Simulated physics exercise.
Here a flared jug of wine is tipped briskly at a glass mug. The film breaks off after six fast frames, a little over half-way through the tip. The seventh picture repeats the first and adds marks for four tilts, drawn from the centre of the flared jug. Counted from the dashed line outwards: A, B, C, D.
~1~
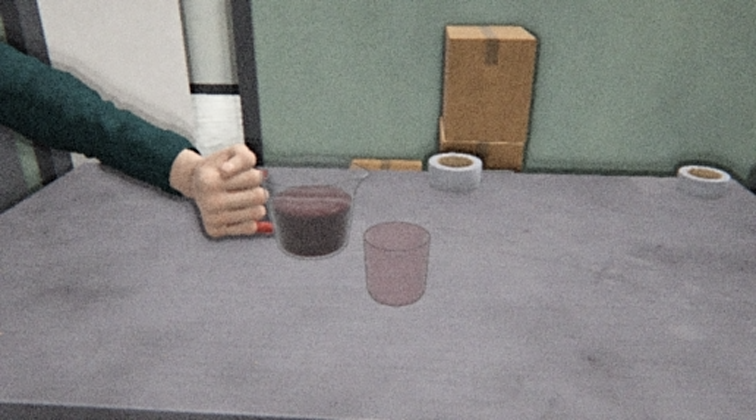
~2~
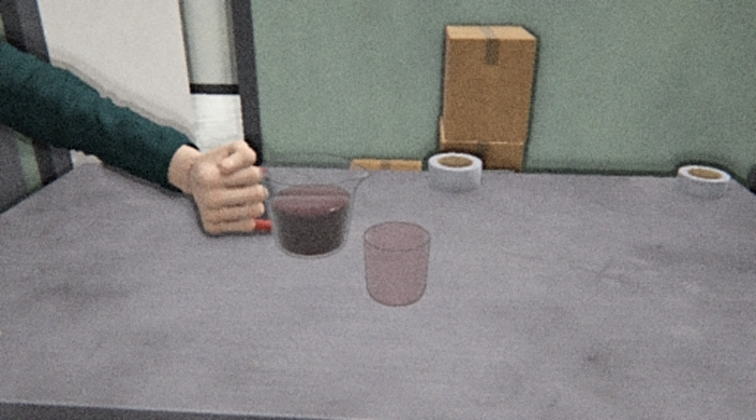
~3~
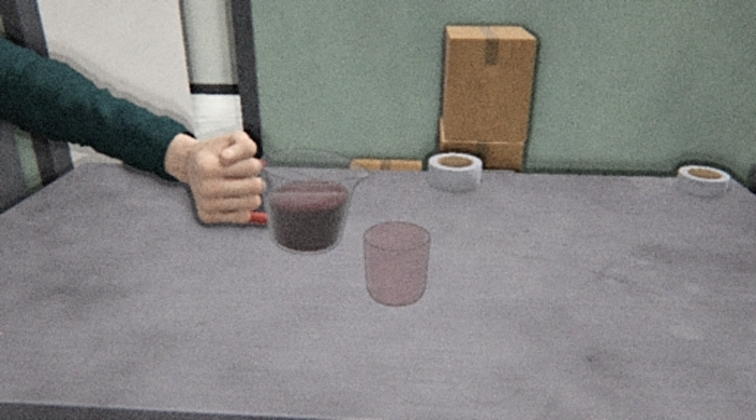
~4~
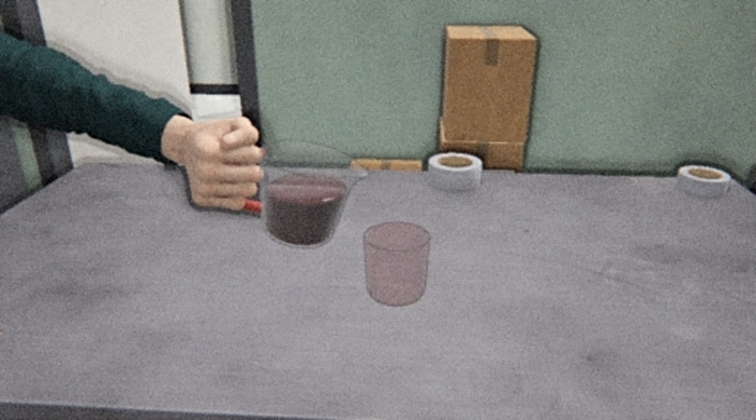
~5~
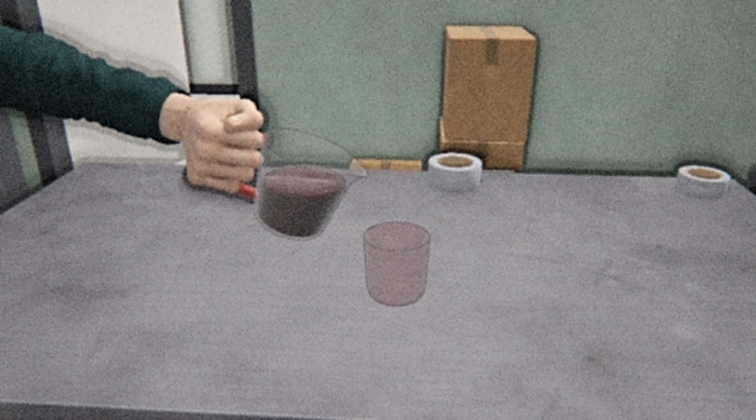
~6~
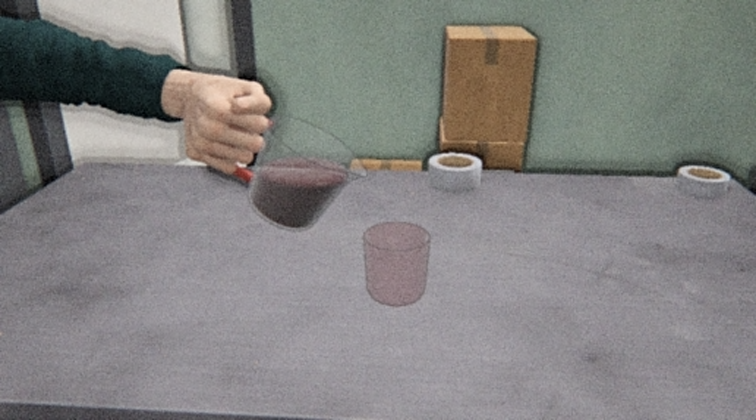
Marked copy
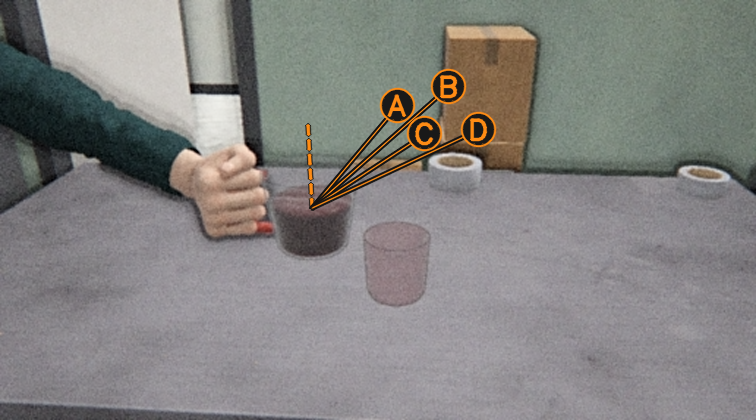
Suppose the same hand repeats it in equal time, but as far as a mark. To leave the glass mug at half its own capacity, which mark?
Go for C.
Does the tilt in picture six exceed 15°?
Yes, it does.
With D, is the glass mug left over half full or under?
Over half.
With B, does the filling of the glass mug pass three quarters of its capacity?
No, less.
On the marked copy, A at (387, 118); B at (436, 98); C at (410, 143); D at (462, 137).
Choosing A, the glass mug ends with about 9 % of what it can hold.
Choosing B, the glass mug ends with about 26 % of what it can hold.
Choosing C, the glass mug ends with about 47 % of what it can hold.
Choosing D, the glass mug ends with about 69 % of what it can hold; 3 % of the wine is spilt.
